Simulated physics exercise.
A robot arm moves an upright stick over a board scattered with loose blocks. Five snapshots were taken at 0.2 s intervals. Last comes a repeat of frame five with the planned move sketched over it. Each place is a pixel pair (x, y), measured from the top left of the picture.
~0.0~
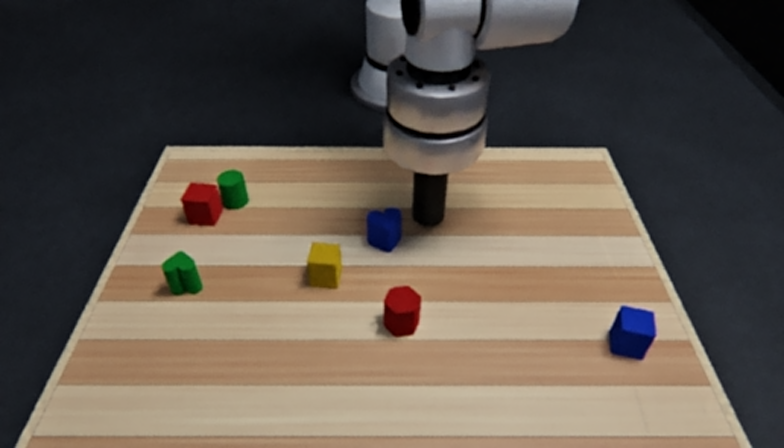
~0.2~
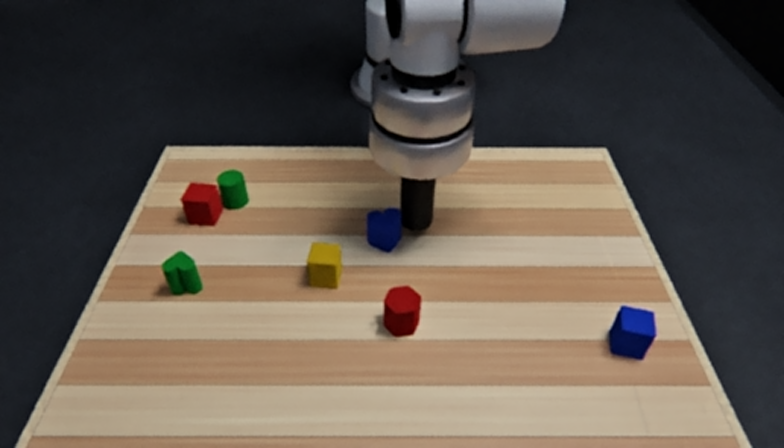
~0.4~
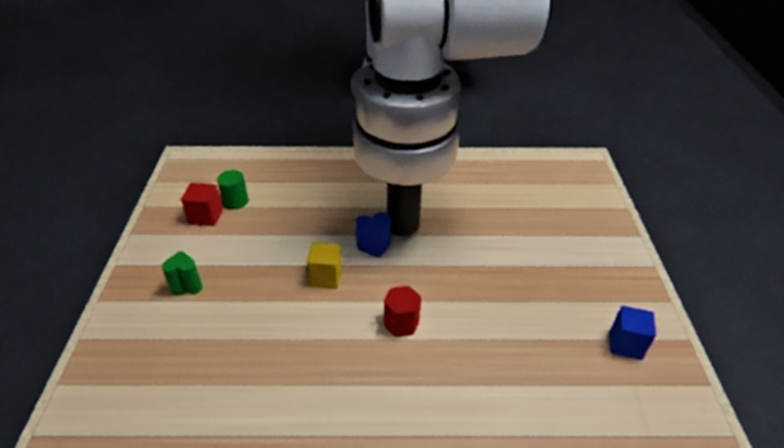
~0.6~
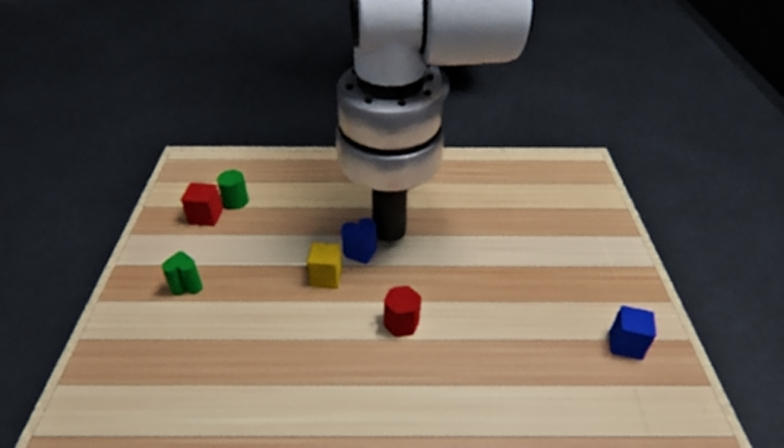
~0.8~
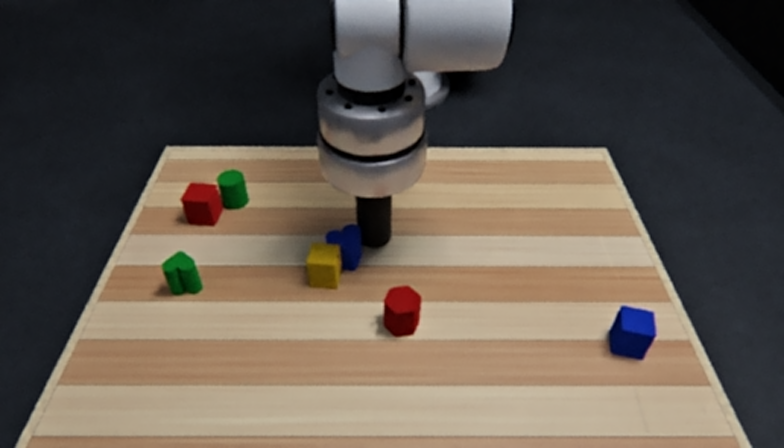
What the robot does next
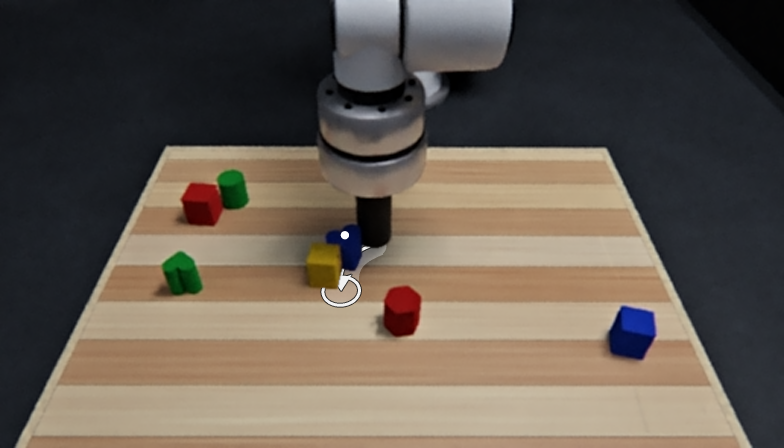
A robot arm moved its upright black stick left across the wooden board and pushed the blue heart block left and slightly nearer, right up beside the yellow block, while the other blocks stayed still.
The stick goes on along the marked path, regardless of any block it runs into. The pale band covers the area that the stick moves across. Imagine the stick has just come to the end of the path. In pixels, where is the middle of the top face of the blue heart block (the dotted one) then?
In the picture, it is at (302, 267).
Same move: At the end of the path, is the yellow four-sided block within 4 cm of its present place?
No - that is not the case.
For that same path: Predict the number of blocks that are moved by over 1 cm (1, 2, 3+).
Two blocks move.
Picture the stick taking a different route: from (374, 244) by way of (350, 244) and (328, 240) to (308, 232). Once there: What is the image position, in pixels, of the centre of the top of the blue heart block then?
Its top face will be centred at roughly (317, 239).
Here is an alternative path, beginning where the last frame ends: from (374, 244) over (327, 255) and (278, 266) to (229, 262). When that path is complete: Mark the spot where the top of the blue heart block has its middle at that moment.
Expect it around (275, 264).
The line goes from (374, 244) by way of (354, 255) and (342, 271) to (341, 291); the dot is on the blue heart block.
What follows on the original path. Halfway along, stick (346, 254); yellow four-sided block (299, 275); blue heart block (314, 255).
At the end, stick (341, 283); yellow four-sided block (285, 287), turned 15° clockwise; blue heart block (302, 267); red six-sided block unmoved.
